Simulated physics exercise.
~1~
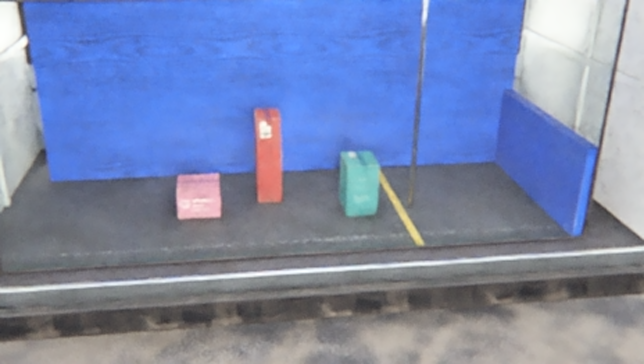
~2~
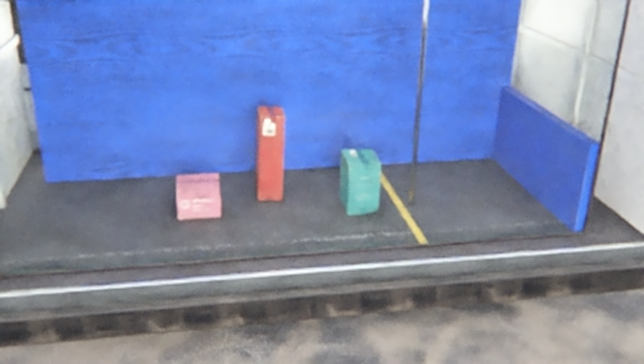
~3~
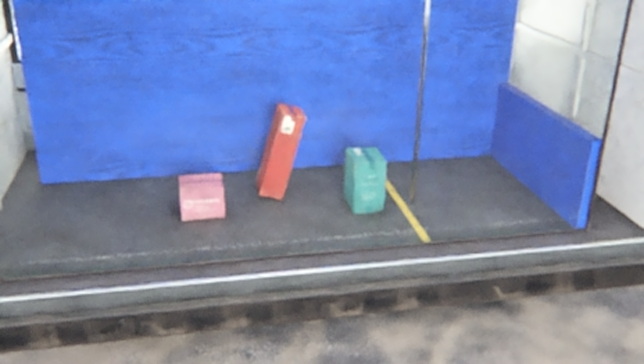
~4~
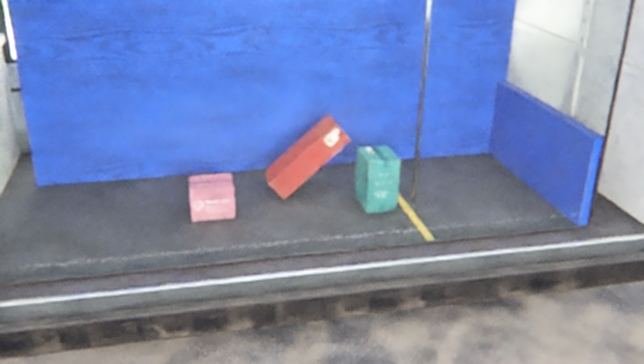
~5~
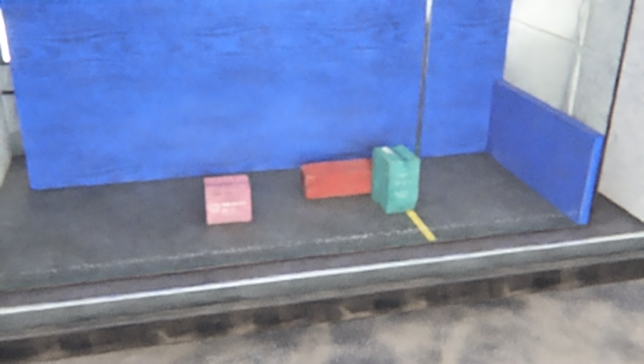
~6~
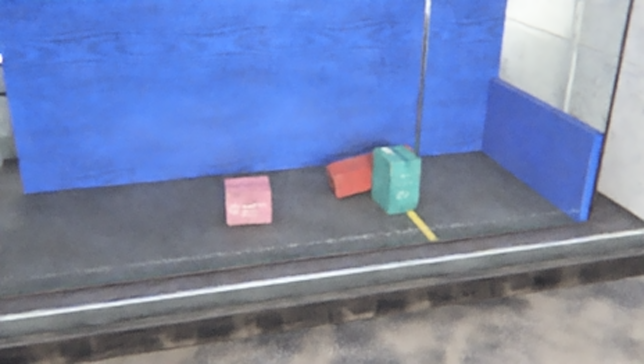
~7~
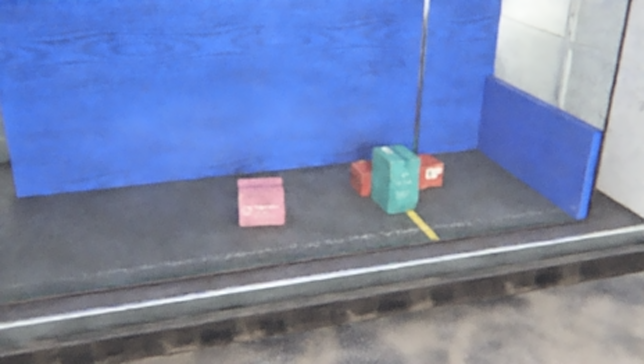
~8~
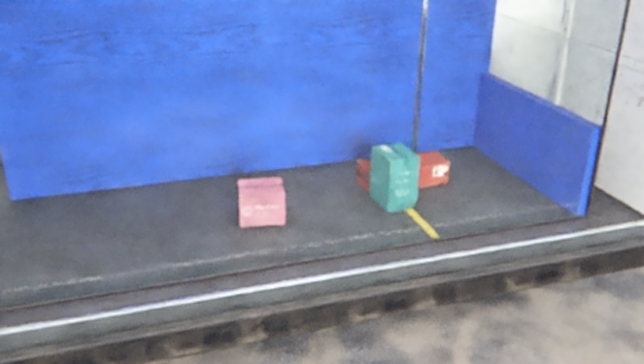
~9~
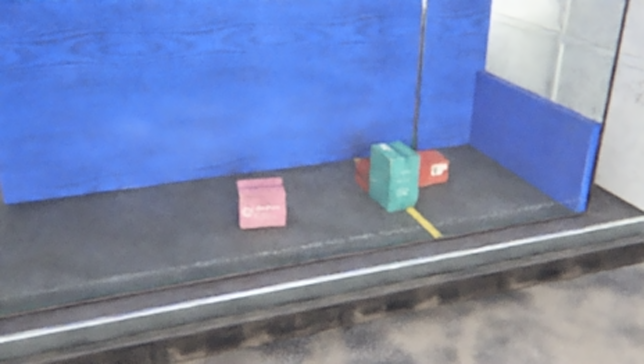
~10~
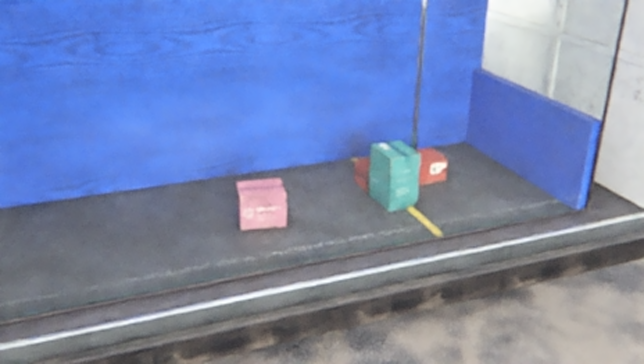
On a dark floor before a blue wall, a tall red box tipped over to the right and slid behind a teal pack, ending on its side across the yellow line, while the pink carton and upright teal pack slid right and stopped short.
